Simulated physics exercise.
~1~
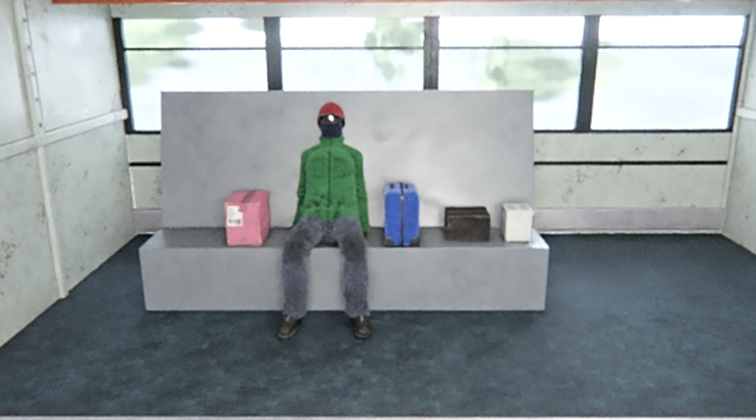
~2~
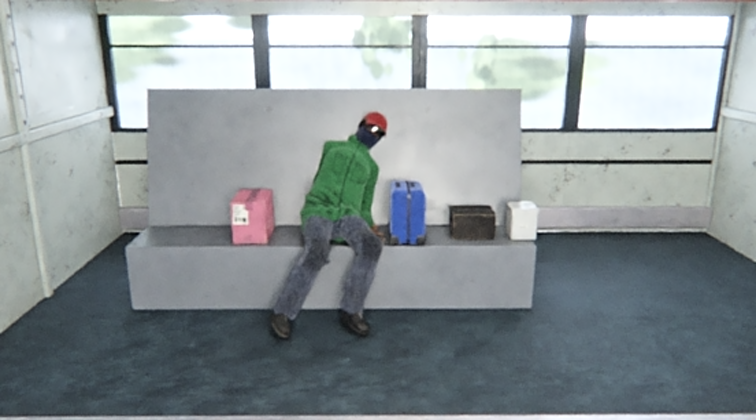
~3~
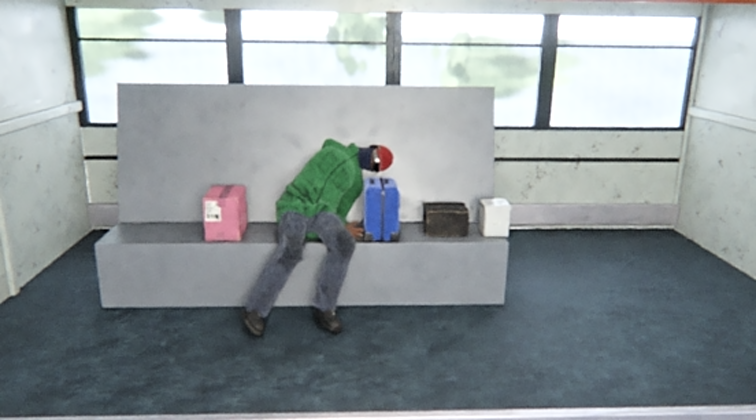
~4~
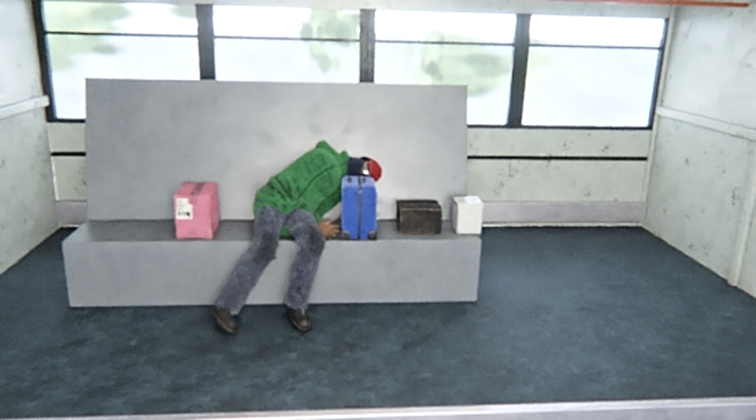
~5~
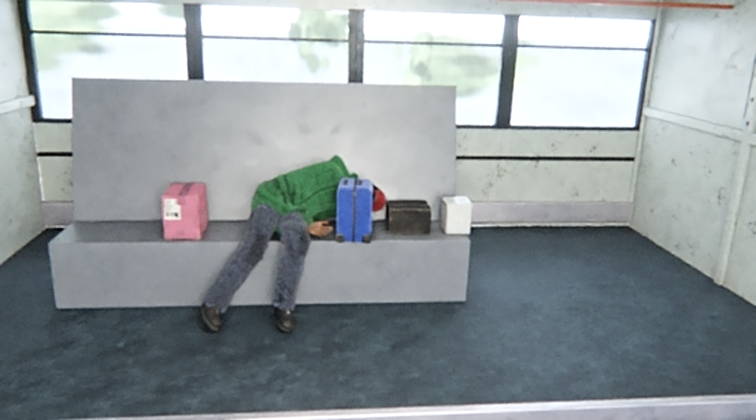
On a grey bench in a metro car, a passenger in a green jacket and red cap slumped to the right, folding over until their head sank behind the blue case, while the pink holdall, black carton and white tub stayed on the seat.
